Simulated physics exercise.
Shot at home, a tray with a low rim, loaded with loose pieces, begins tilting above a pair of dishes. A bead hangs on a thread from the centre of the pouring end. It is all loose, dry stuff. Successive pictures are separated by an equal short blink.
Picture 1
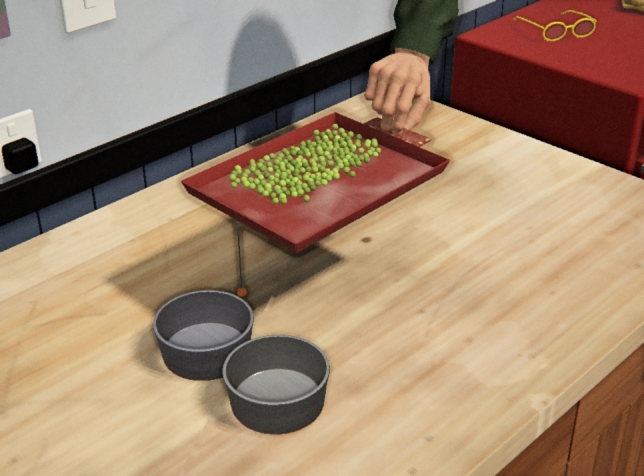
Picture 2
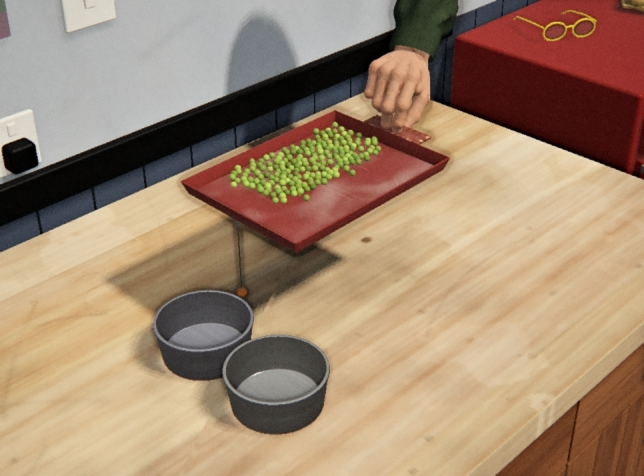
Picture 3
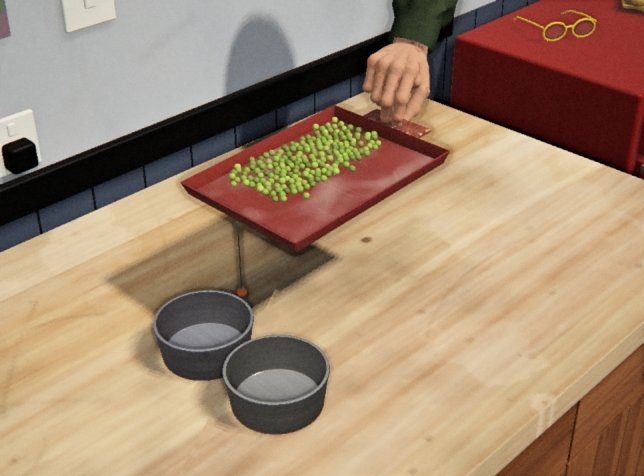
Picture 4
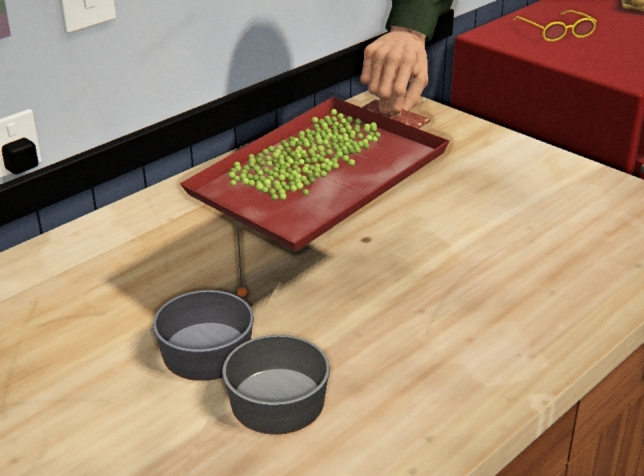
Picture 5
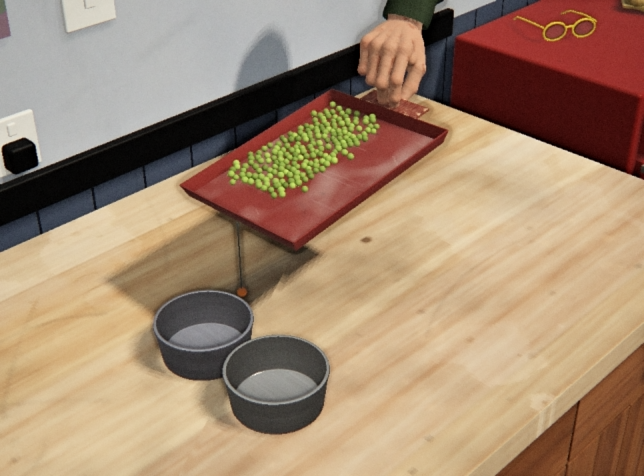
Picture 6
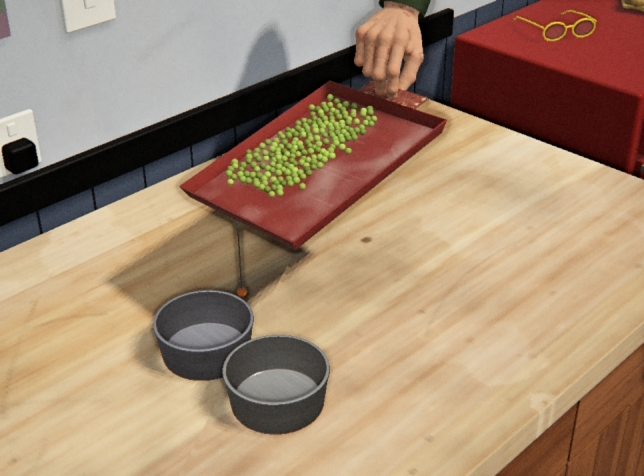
A red tray of green peas tilting gradually as a hand raises its far end above two grey dishes on a wooden counter.
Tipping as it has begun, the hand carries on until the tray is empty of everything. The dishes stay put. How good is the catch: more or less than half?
Most of the load is lost.
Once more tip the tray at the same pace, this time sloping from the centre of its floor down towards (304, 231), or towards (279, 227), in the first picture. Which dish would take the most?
First place: The dish to the right; second place: The dish to the right.
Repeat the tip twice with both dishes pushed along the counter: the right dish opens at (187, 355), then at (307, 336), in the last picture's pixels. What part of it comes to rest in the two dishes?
Near 10 % and 30 %.
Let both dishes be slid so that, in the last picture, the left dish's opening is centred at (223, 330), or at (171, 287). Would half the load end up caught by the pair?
One: The smaller part. Two: Over half.
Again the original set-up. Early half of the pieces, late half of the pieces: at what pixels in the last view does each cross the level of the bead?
The leading part at (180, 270), the rest of it at (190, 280).
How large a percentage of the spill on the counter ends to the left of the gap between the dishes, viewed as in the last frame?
Left share: Close to 90 %.
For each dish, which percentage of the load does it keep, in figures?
Roughly: Left 40 %, right 0 %.
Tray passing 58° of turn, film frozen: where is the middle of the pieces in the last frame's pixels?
In the last view the centre sits at roughly (217, 189).
Shortly afterwards, tray tipped steeply; all but a few on the tray; only a few in the left dish; only a few outside both; only a few in the air.
Next, tray tipped right over; near a third in the left dish; near two thirds outside both; only a few in the air.
Some moments later, tray tipped past a quarter turn; near a third in the left dish; near two thirds outside both.
In the end, tray tipped past a quarter turn; none at all in the right dish; near a third in the left dish; near two thirds outside both.
